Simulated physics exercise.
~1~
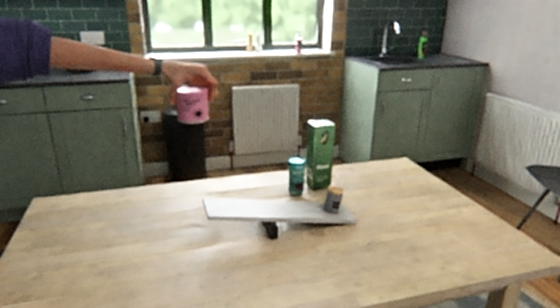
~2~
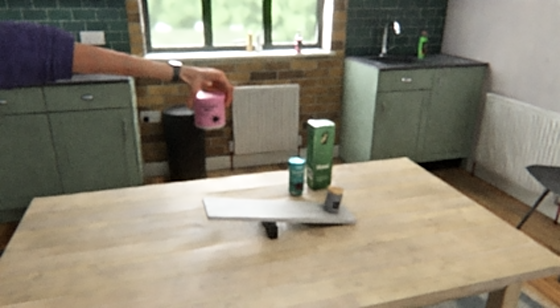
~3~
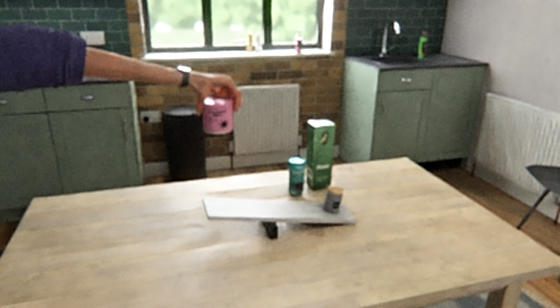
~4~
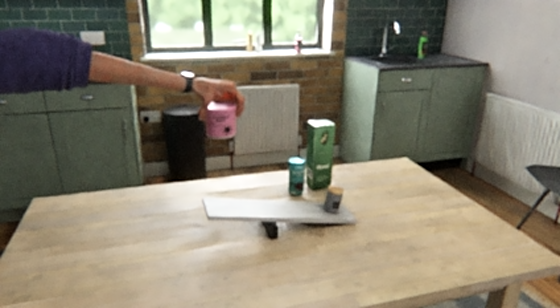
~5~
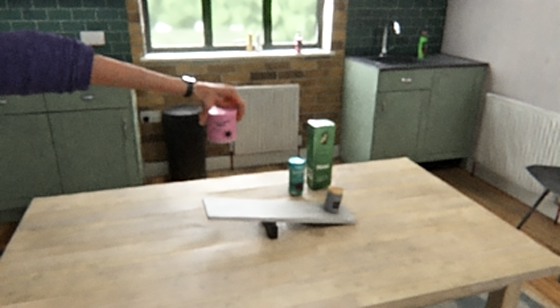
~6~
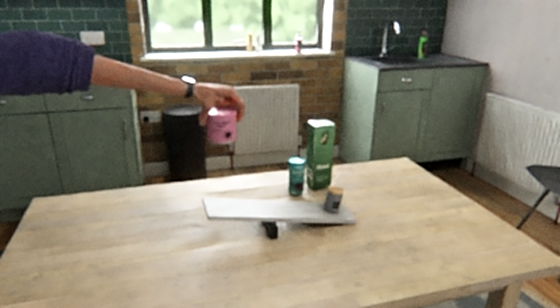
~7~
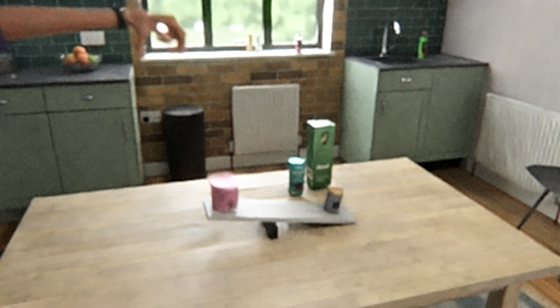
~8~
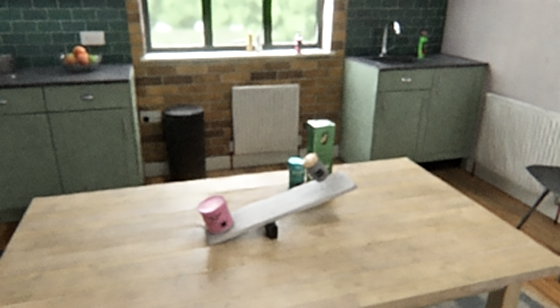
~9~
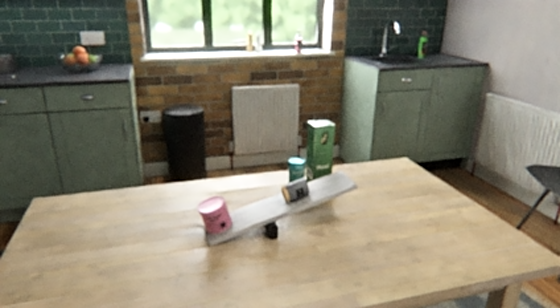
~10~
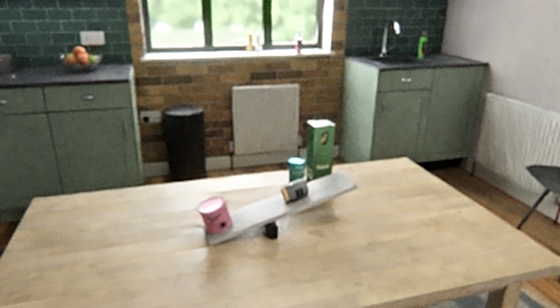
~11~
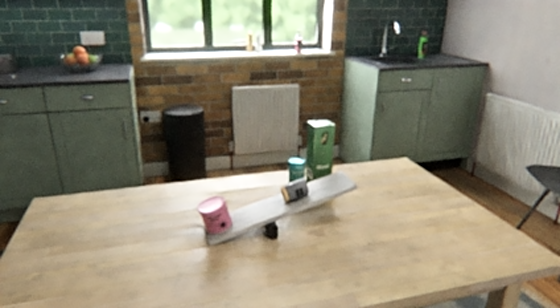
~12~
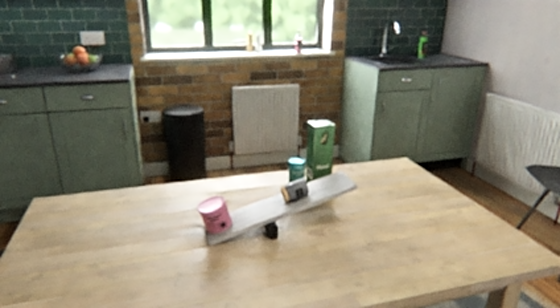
A pale plank balanced on a small dark block forms a see-saw on a wooden table in a green-cabineted kitchen, viewed from slightly above by a still camera. A small grey shaker sits on its lowered right end, with a turquoise can and a tall green carton behind. From the left, a hand carries a pink tin over the raised left end, pauses, then sets it down and withdraws. The left end drops and the right end swings up, tipping the shaker over. Finally, the plank stays tilted down to the left, the pink tin leaning at its low end and the shaker lying on its side.
